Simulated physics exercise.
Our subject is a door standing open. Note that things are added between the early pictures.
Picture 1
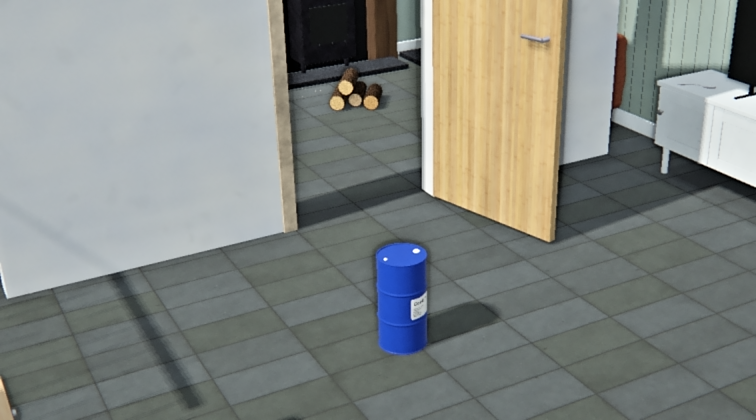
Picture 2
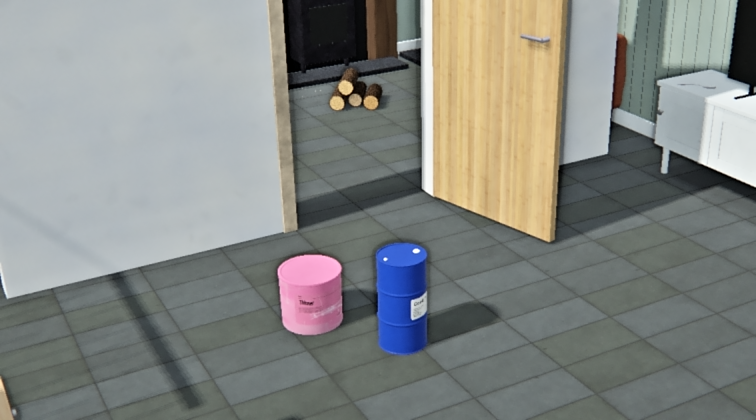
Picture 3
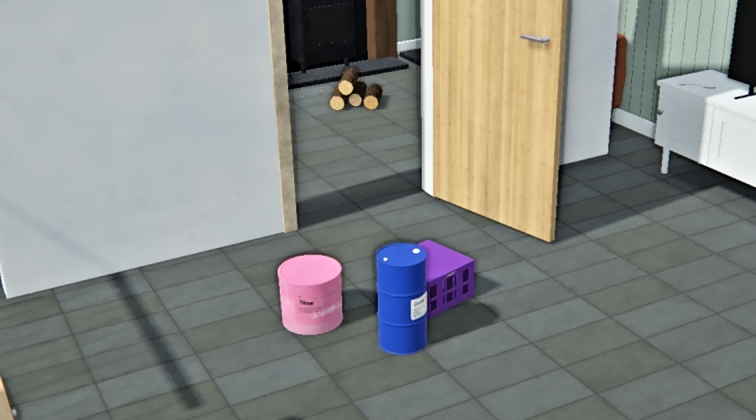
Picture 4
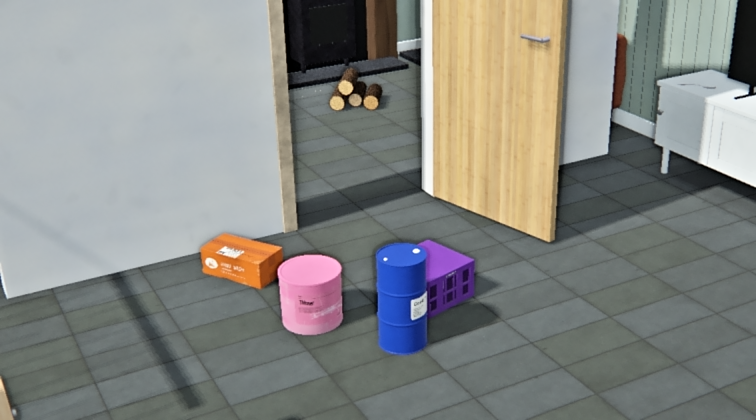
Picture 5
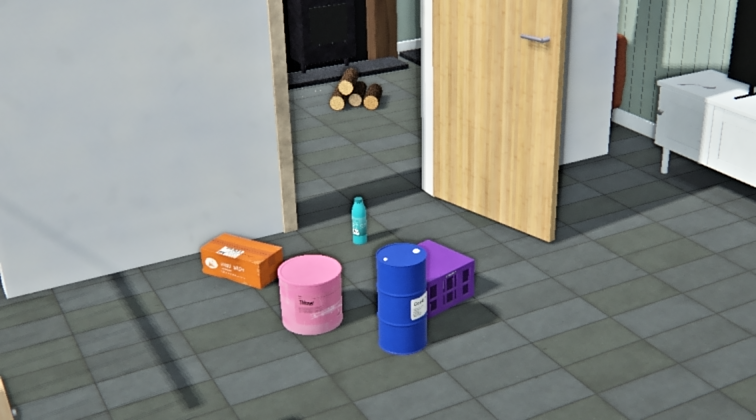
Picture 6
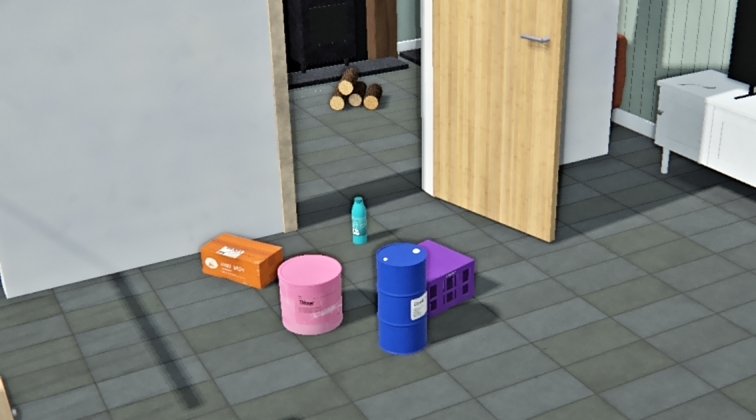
The clip shows a wide-open door standing still behind a blue canister on a tiled floor, as a pink pail, a purple crate, an orange parcel and a turquoise bottle appear around it in turn; nothing else moves.
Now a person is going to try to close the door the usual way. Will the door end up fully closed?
The door swings fully to.
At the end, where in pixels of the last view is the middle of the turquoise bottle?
The object ends up somewhere near (297, 204).
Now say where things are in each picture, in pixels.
The first frame shows door wide open and still.
The second frame shows door wide open and still.
The third frame shows door wide open and still; pink pail (311, 295); blue canister (402, 299).
The fourth frame shows door wide open and still; orange parcel (242, 260); purple crate (427, 278).
The fifth frame shows door wide open and still; pink pail (311, 295); blue canister (402, 299).
The sixth frame shows door wide open and still; turquoise bottle (359, 220); orange parcel (242, 260).
Then, 1.00 s past the last view, door 74° open.
Then, 2.00 s past the last view, door 24° open; turquoise bottle displaced about its own width near (349, 217).
Then, 2.30 s past the last view, door 8° open; turquoise bottle displaced well along near (324, 208).
Then, 2.70 s past the last view, door 0° open; turquoise bottle rocked 24° from its first pose near (306, 196).
Finally, door 0° open; down or leaning hard on the floor, turquoise bottle; the other 4 still in place. Final places as the last picture's camera would see them, turquoise bottle near (297, 204).
